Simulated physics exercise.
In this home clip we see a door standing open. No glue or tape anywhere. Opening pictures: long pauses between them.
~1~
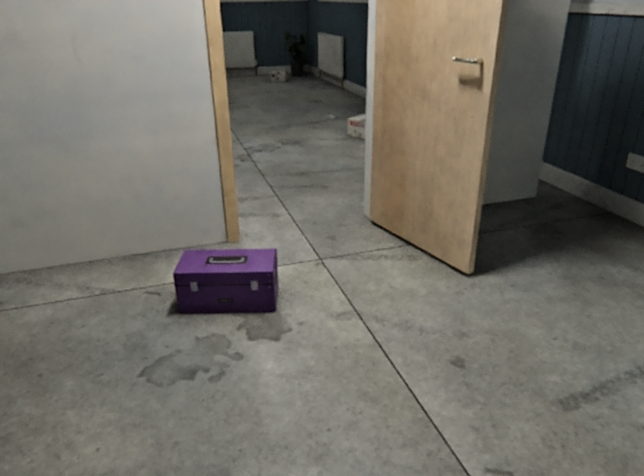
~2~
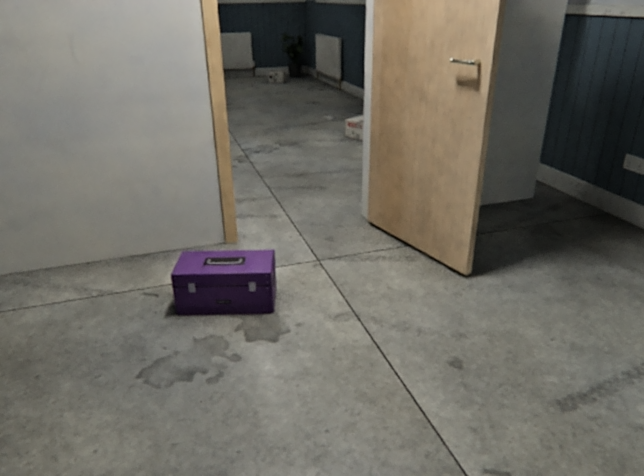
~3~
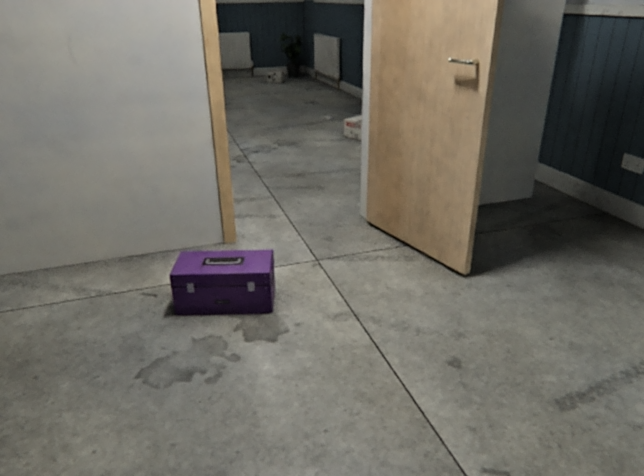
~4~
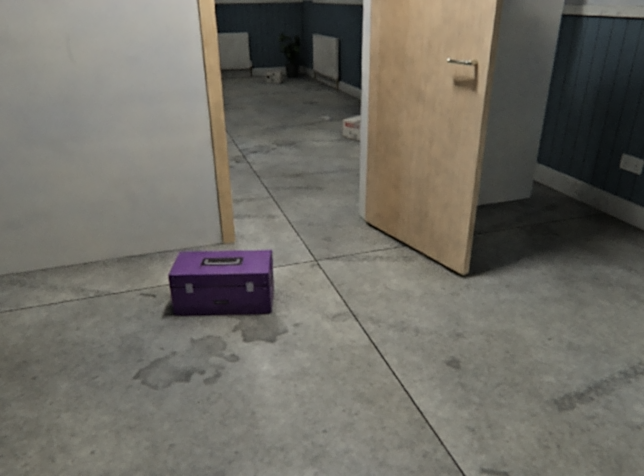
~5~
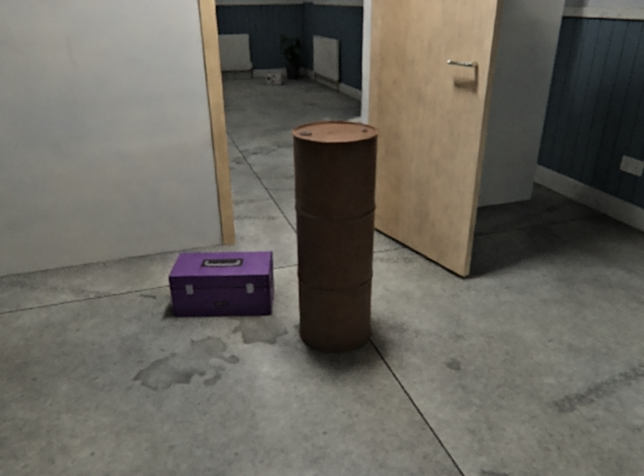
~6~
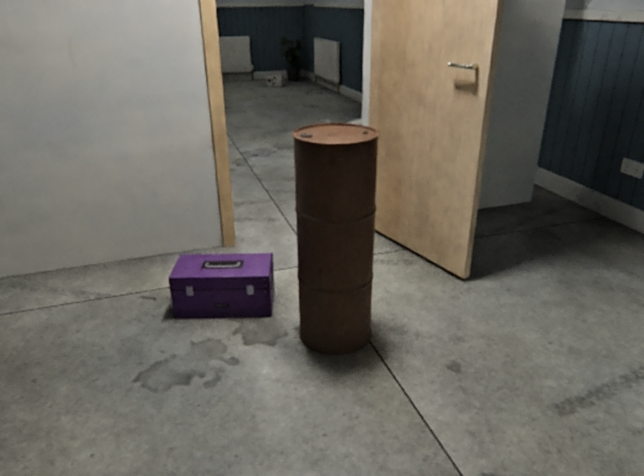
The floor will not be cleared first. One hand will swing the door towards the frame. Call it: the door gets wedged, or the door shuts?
It shuts.
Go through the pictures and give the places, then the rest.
Door wide open and still; purple toolbox (229, 280), in the first frame.
Door wide open and still; purple toolbox (227, 281), in the second frame.
Door wide open and still; purple toolbox (225, 281), in the third frame.
Door wide open and still; purple toolbox (224, 282), in the fourth frame.
Door wide open and still; purple toolbox (224, 283), in the fifth frame.
Door wide open and still; brown drum (335, 241); purple toolbox (225, 285), in the sixth frame.
Then, 0.50 s later than the last frame, door 83° open.
Then, 0.80 s later than the last frame, door 54° open.
Then, 1.00 s later than the last frame, door 32° open.
Then, 1.20 s later than the last frame, door 10° open.
When it is over, door 0° open; both as before. End places, in pixels of the last picture, brown drum near (335, 241).
